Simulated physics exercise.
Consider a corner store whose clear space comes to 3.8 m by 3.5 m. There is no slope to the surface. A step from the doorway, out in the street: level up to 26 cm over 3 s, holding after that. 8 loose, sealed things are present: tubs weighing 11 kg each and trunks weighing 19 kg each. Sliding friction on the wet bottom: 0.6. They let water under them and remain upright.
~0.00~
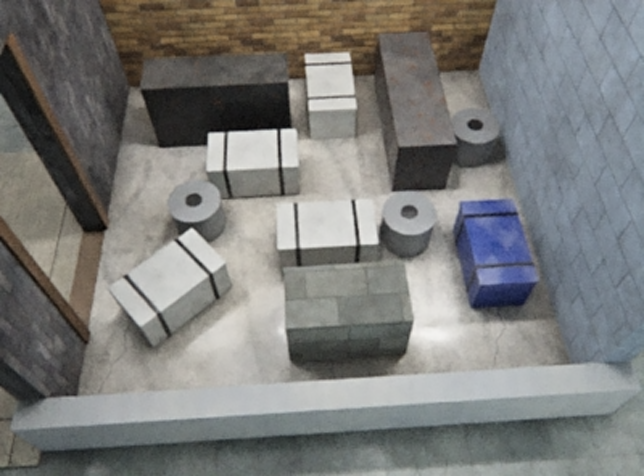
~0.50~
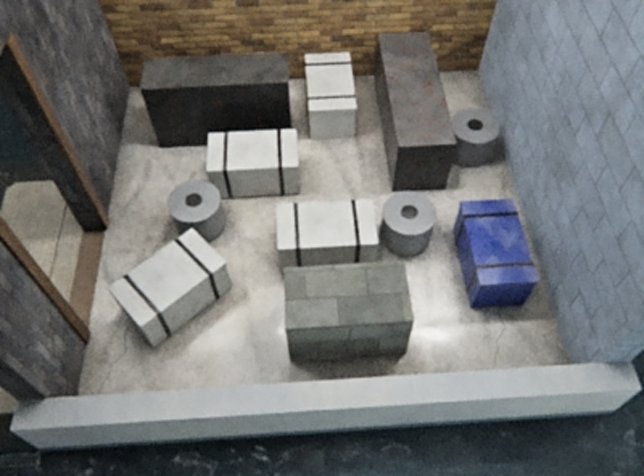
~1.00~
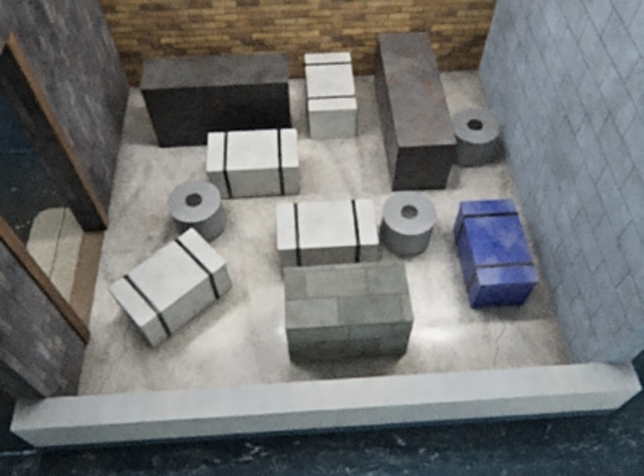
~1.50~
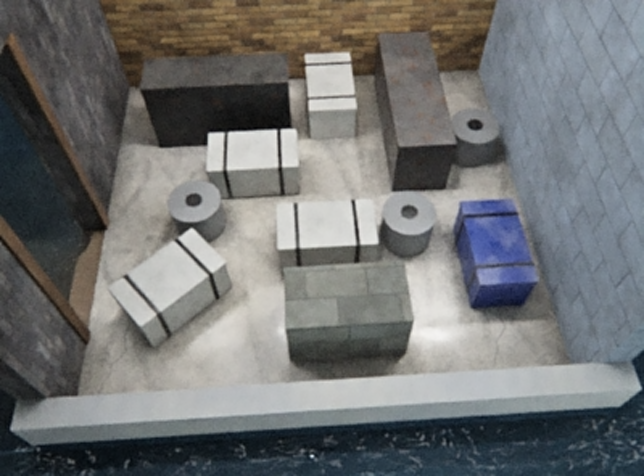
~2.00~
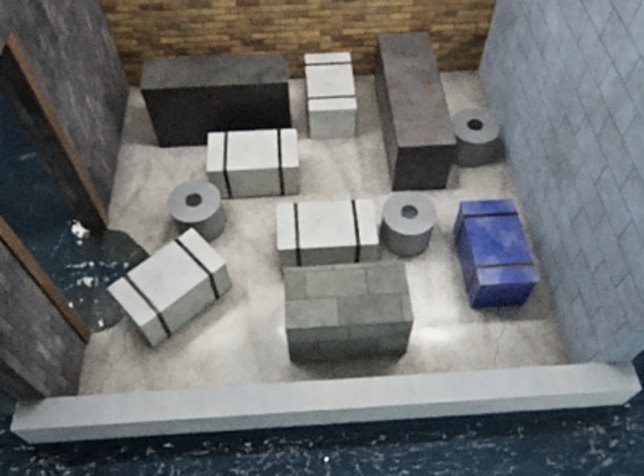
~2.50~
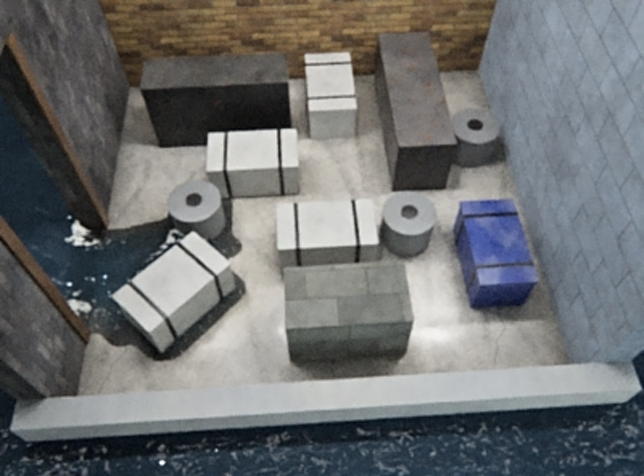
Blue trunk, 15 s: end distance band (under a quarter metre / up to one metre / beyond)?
I expect it goes a modest distance.
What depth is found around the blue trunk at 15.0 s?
I'd put it at about 20 cm.
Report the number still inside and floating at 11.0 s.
At that instant the tally stands at 8.
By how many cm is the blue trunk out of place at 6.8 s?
I'd put it at around 20 cm.
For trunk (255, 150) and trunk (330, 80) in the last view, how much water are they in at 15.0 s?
First roughly 16 cm, second roughly 19 cm.
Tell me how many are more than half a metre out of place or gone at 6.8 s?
I make it 4.
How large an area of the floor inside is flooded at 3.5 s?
Some 4.0 m2 of it.
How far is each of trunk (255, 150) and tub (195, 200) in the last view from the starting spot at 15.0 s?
Shifts: 60 cm / 250 cm.
After 3.5 s the blue trunk is near (498, 239), 0.0 m from its start, aground; 0 afloat.
After 6.8 s the blue trunk is near (526, 231), 0.2 m from its start, afloat; 7 afloat.
After 11.0 s the blue trunk is near (505, 307), 0.7 m from its start, afloat; 8 afloat.
After 15.0 s the blue trunk is near (442, 292), 0.8 m from its start, afloat; 8 afloat.
